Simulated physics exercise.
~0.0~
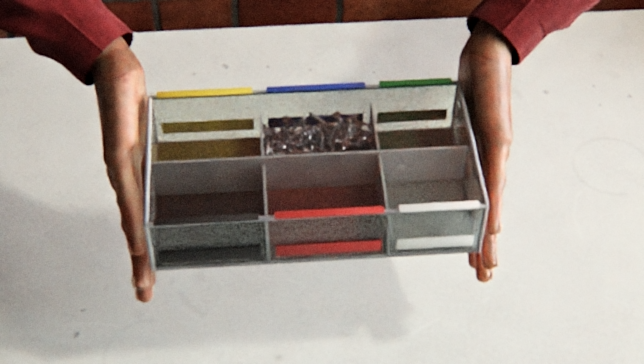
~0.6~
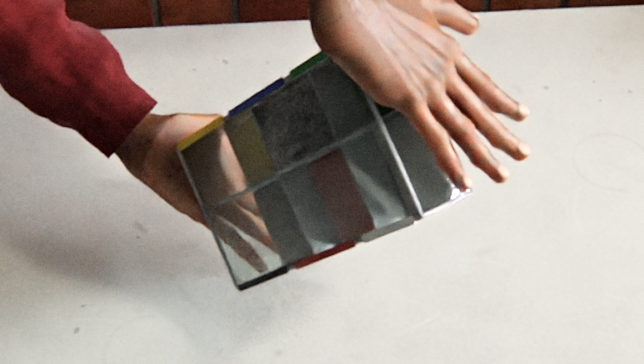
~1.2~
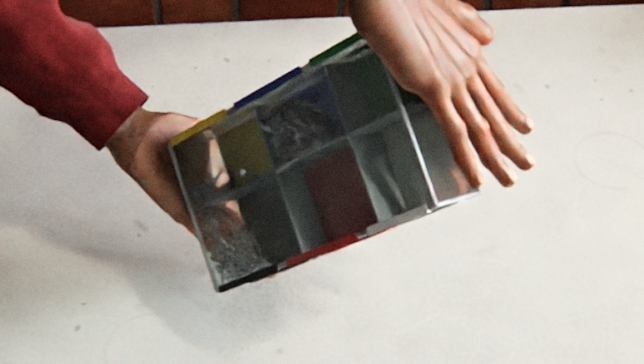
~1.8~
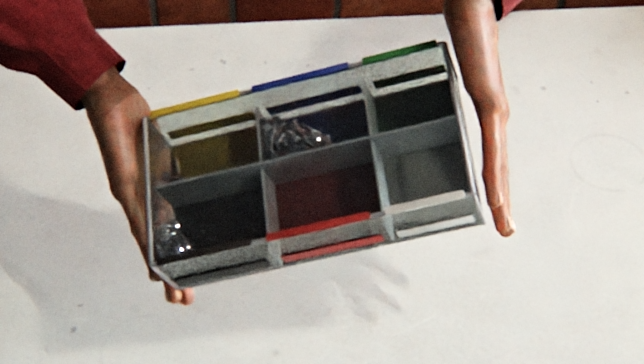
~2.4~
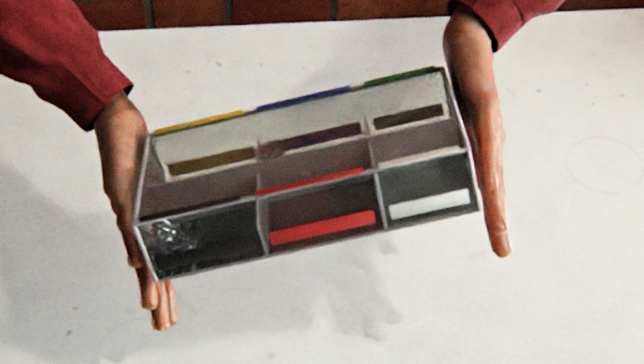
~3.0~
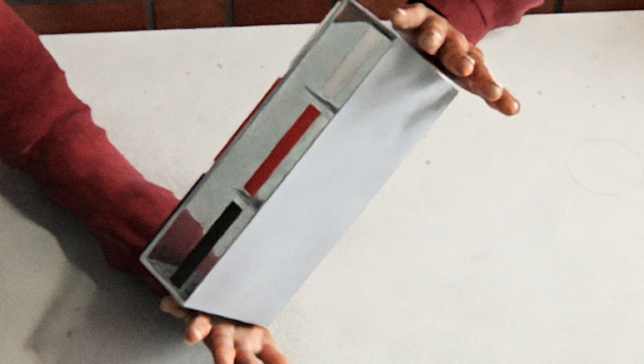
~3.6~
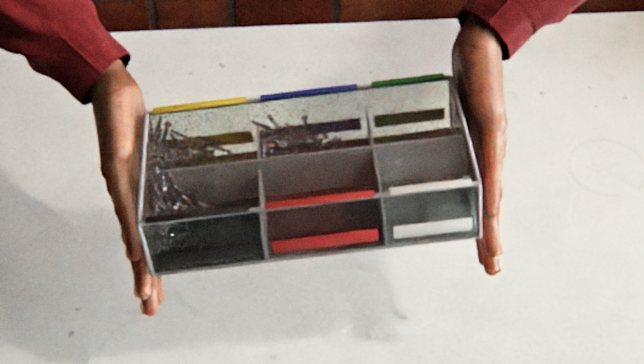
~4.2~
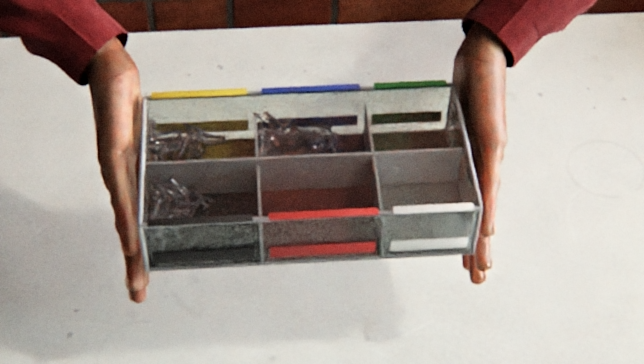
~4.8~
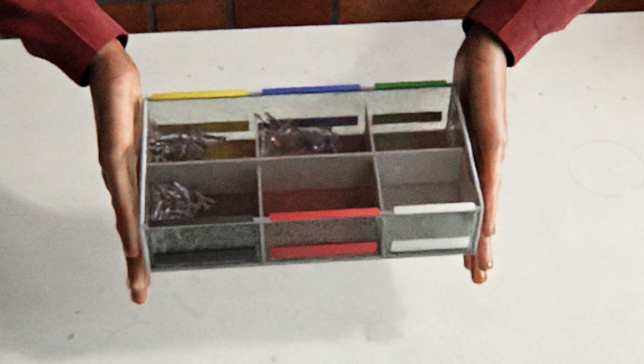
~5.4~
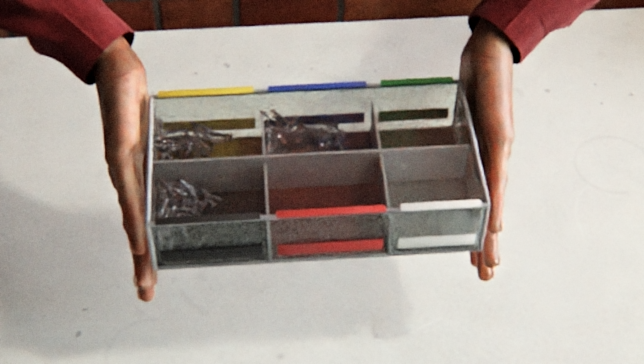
A clear-lidded box with six compartments, marked yellow, blue and green along the back and black, red and white along the front, is held between two hands in dark red sleeves above a pale table, seen from above and in front. Small shiny metal screws lie in the back middle, blue compartment. The hands tip the box steeply, and some screws slide into the left compartments. They bring it nearly level, tilt it steeply again another way, then level it. It ends still, with screws in the blue, black and yellow compartments, most in blue.
